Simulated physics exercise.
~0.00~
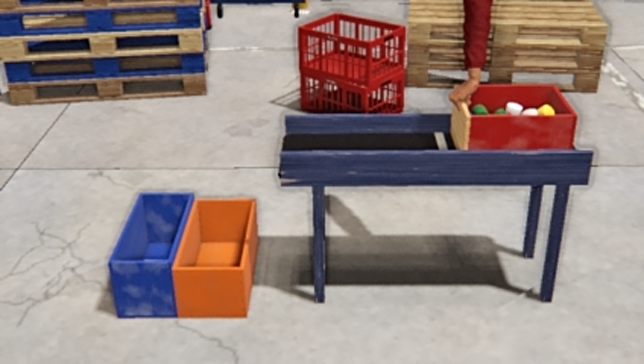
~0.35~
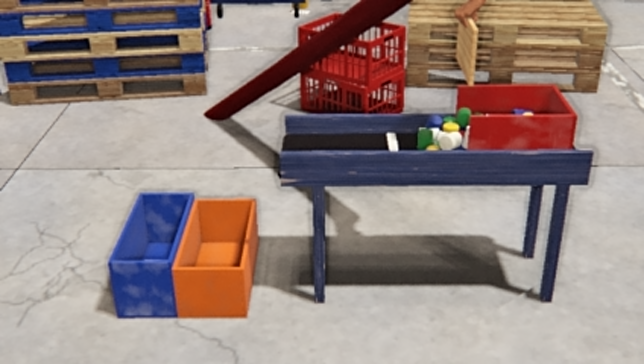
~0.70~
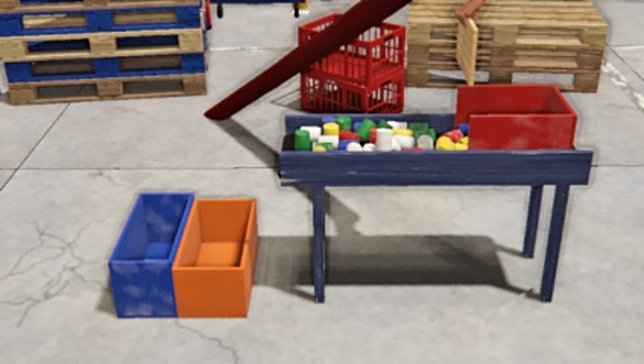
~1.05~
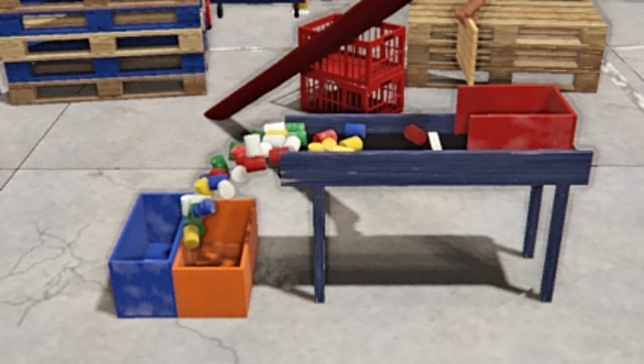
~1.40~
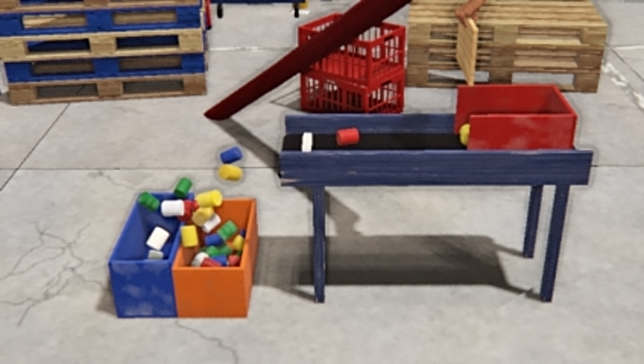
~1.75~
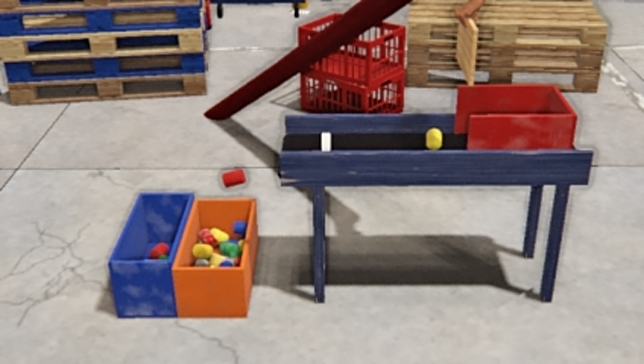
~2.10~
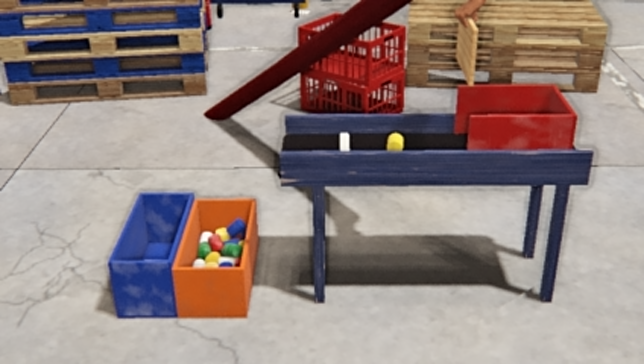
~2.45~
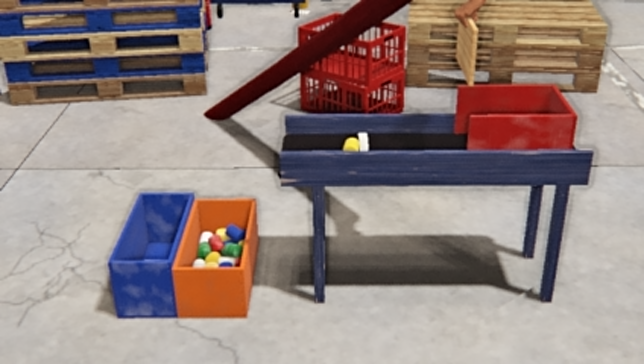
The footage shows a hand lifting a gate from a red pen, releasing small colourful jars onto a moving belt that carries them left and drops them toward blue and orange bins; many settle in the orange bin, while a yellow one remains on the belt.
